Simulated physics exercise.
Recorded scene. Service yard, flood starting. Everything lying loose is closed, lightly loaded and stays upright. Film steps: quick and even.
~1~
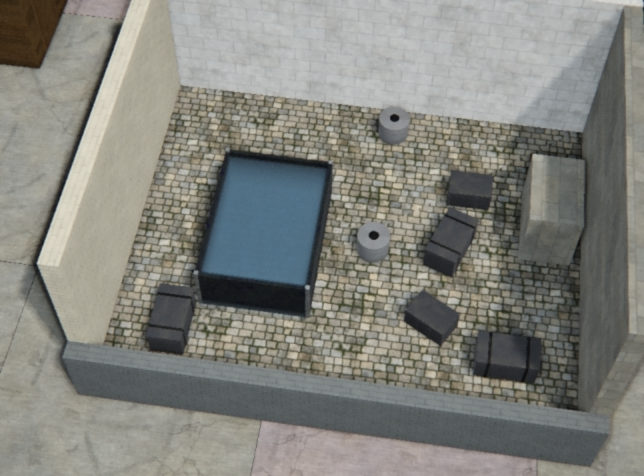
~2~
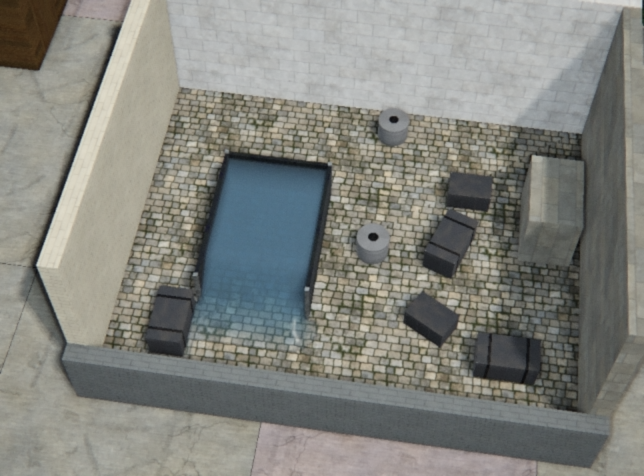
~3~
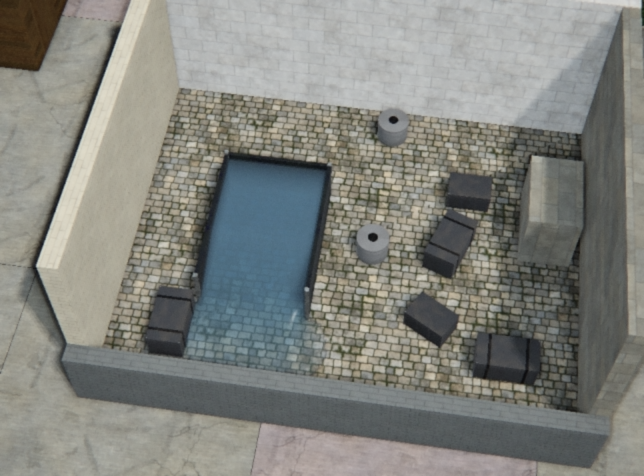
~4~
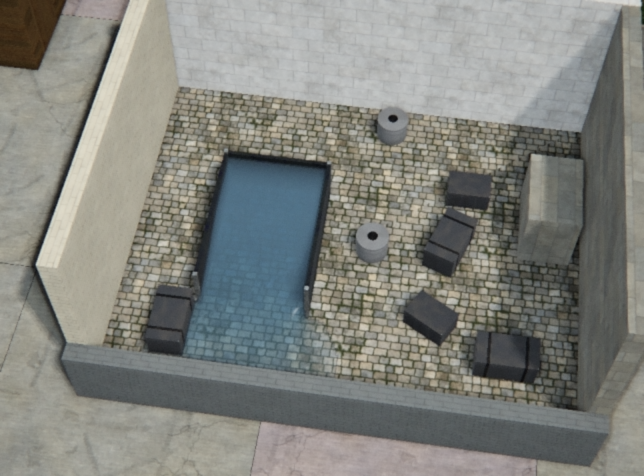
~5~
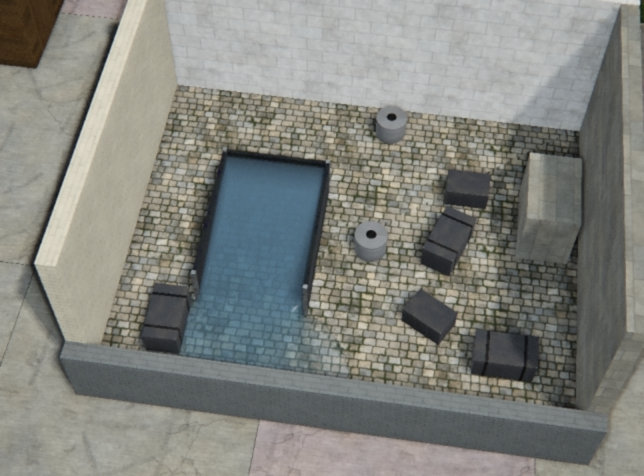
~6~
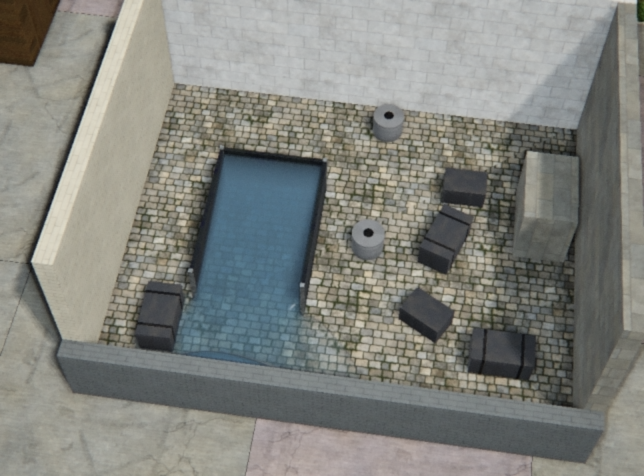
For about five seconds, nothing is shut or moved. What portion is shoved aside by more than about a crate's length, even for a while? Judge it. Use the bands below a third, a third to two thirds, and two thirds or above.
It falls a third to two thirds.
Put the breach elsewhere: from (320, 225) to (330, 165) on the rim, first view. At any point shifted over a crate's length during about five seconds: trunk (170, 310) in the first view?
For that one: It fell short.
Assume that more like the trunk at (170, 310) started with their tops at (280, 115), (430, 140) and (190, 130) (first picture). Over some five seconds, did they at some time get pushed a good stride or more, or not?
One by one: Hardly budges; hardly budges; knocked well away.
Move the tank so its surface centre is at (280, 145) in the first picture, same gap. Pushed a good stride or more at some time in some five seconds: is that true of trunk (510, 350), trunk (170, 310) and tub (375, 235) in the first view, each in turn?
Taking them in turn: Got sent well off; got sent well off; kept near its start.
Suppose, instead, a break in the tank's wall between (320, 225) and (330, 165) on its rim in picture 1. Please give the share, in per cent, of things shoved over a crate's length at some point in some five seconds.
I'd put it around 90 percent.
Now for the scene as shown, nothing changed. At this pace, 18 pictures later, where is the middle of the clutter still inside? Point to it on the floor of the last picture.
On the floor of the last picture, roughly (410, 222).
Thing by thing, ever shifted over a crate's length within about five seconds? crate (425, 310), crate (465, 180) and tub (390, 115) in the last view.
Goes that far, short of that, short of that.
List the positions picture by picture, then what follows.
In the first picture, a trunk at (170, 311) rests on the ground; a tub at (374, 235) rests on the ground; 0 of 7 have shifted.
In the second picture, a trunk at (170, 313), on the bottom; a tub at (373, 237) rests on the ground; 0 of 7 have shifted.
In the third picture, a trunk at (170, 314), on the bottom; a tub at (373, 237) rests on the ground; 0 of 7 have shifted.
In the fourth picture, a trunk at (169, 312) rests on the ground; a tub at (373, 236) rests on the ground; 0 of 7 have shifted.
In the fifth picture, a trunk at (166, 311) rests on the ground; a tub at (371, 234) rests on the ground; 0 of 7 have shifted.
In the sixth picture, a trunk at (159, 309), on the bottom, close to its start; a tub at (368, 233), on the bottom; 1 of 7 have shifted.
A moment on, 0 of 7 are well off their spots; 0 afloat.
Next, 1 of 7 are well off their spots; 0 afloat.
Later, 3 of 7 are well off their spots; 1 afloat.
In the end, 3 of 7 are well off their spots, and 3 have been at some point; 2 afloat.
